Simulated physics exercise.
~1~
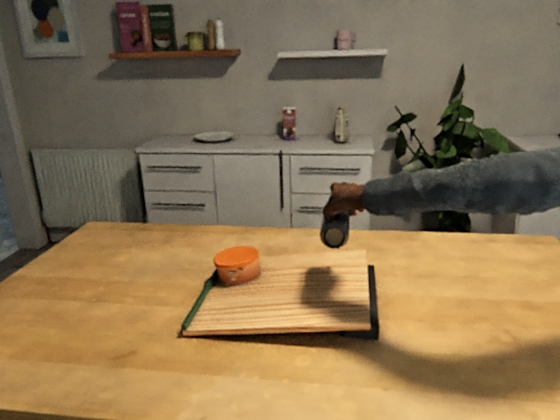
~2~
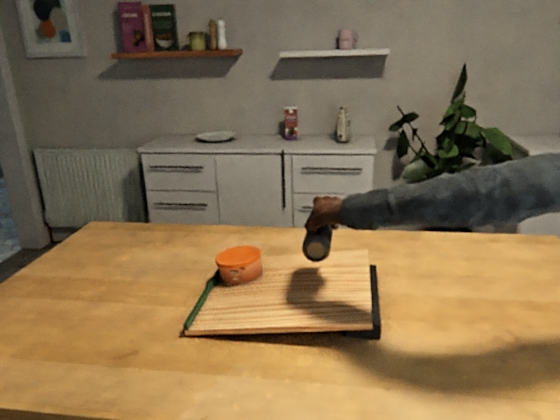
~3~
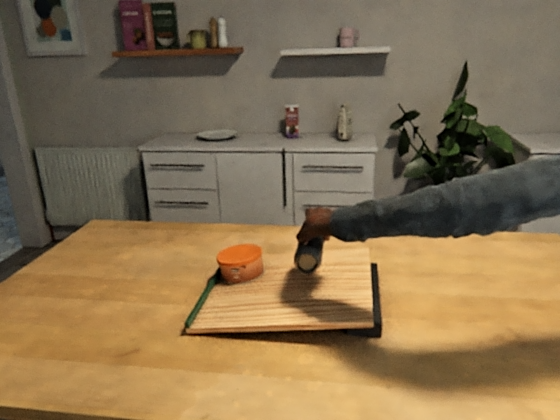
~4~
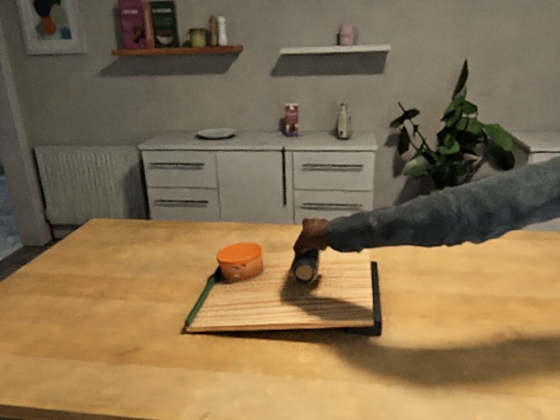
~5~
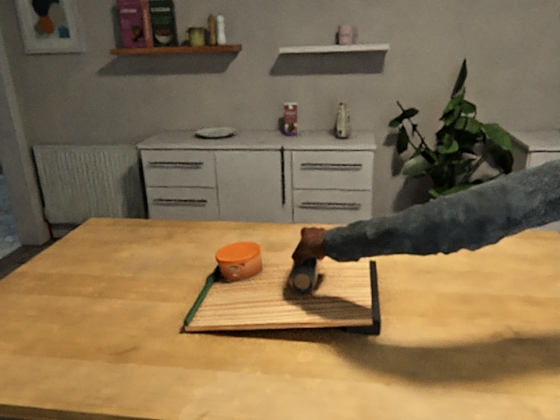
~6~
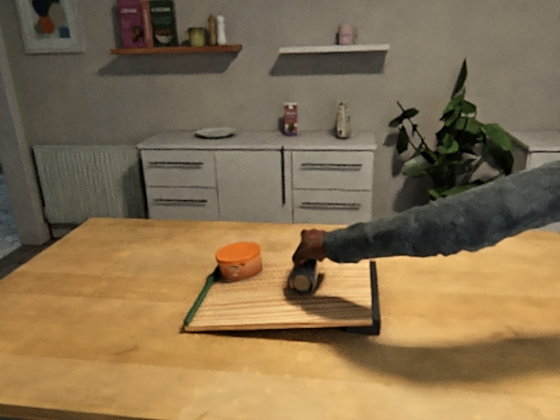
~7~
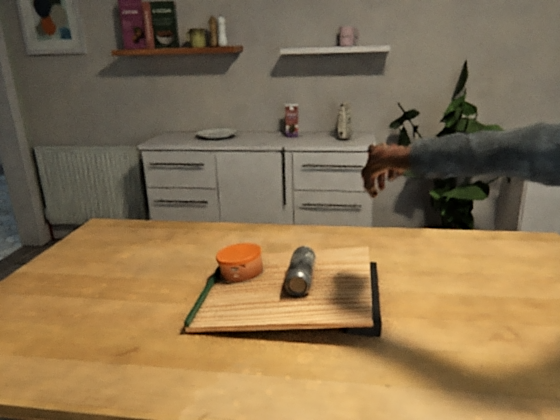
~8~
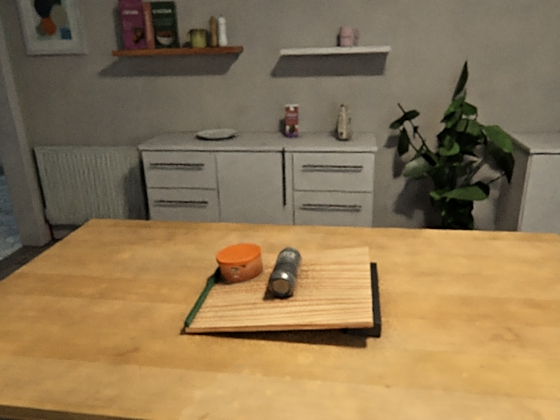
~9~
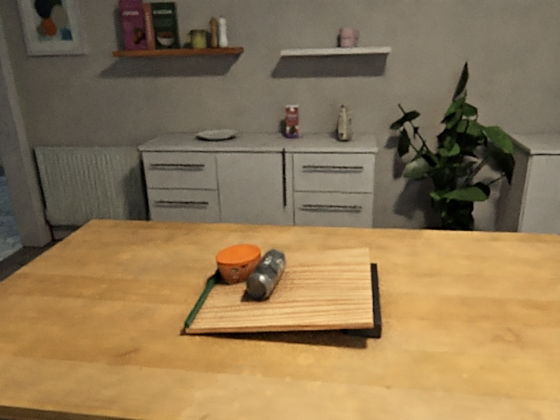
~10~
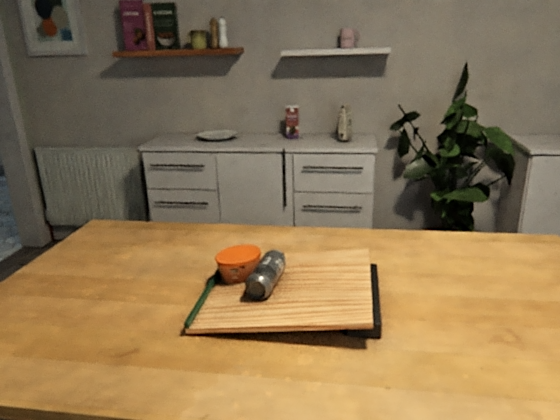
A grey can was lowered on its side by a hand onto a propped-up wooden board, then, once released, rolled a short way left down the slope and came to rest by the orange tub, which stayed in place.
